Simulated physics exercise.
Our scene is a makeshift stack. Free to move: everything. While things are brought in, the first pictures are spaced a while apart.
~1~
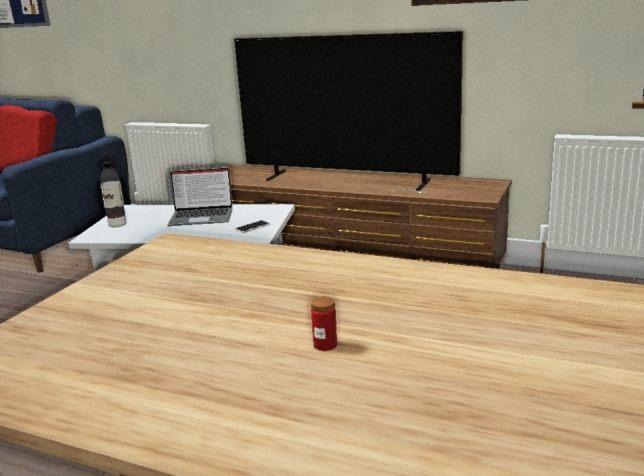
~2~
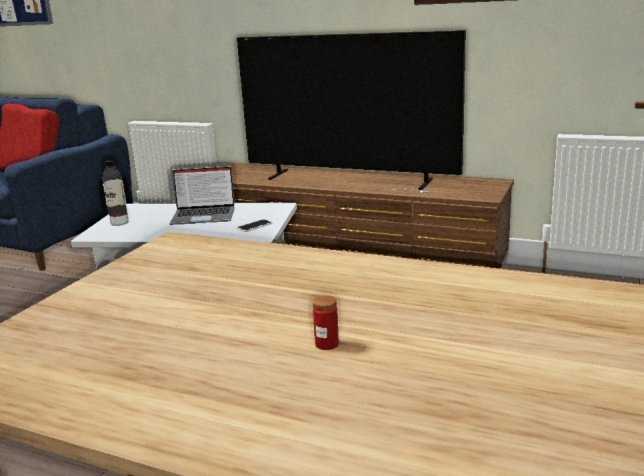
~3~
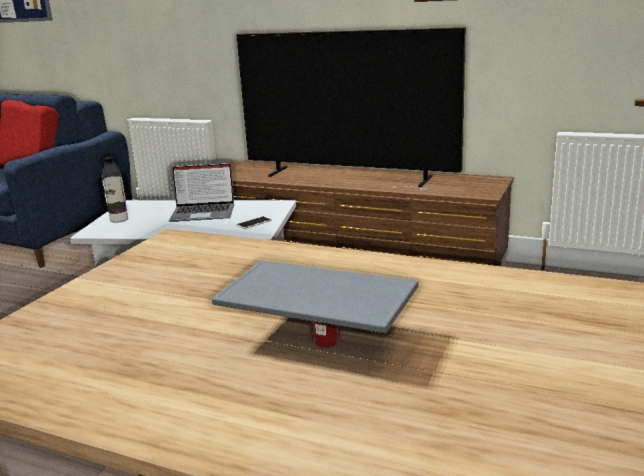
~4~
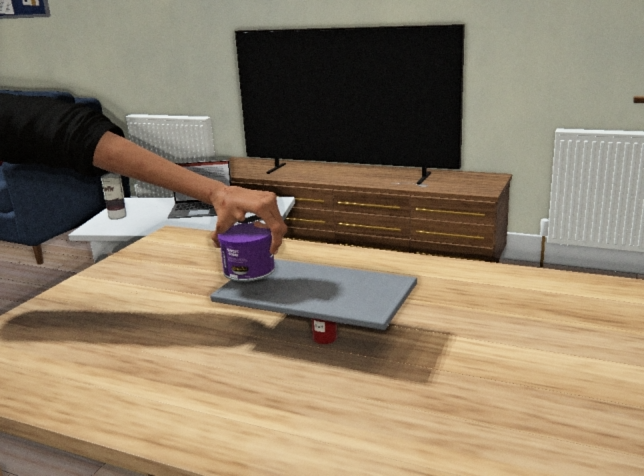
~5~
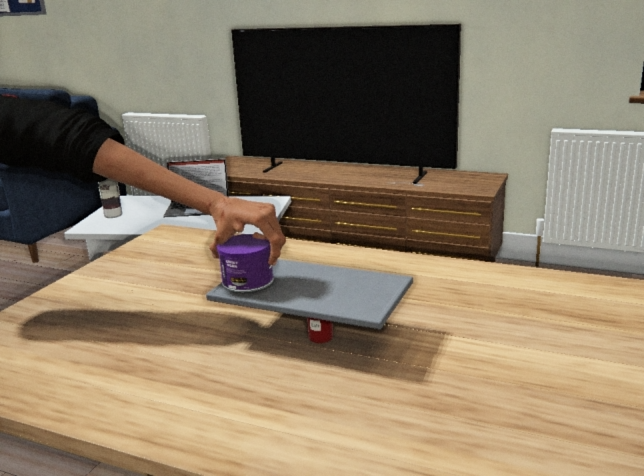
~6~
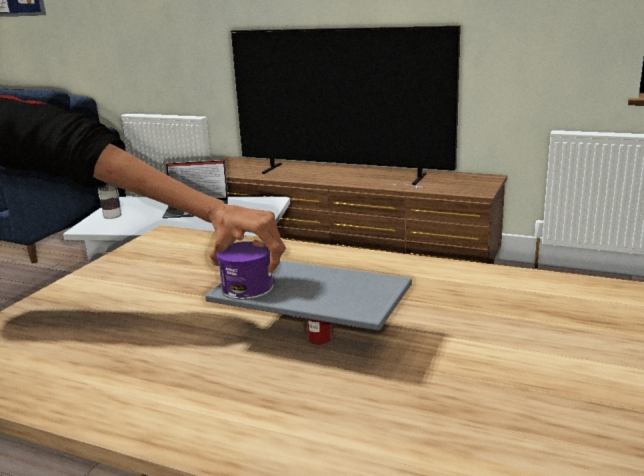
Hand lowering a purple tub onto the left end of a grey lid resting on a small red jar, still gripping it.
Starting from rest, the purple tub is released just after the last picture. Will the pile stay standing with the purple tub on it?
No.
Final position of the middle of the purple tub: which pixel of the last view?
Near (198, 311).
Then, 0.30 s past the last view, purple tub now fallen; grey lid rocked 32° from its first pose.
Then, 0.40 s past the last view, grey lid rocked 35° from its first pose.
Then, 0.70 s past the last view, grey lid rocked 29° from its first pose.
Finally, fallen, purple tub; left askew, grey lid; red shaker still in place. Final places as the last picture's camera would see them, purple tub near (198, 311). The stack gives way.
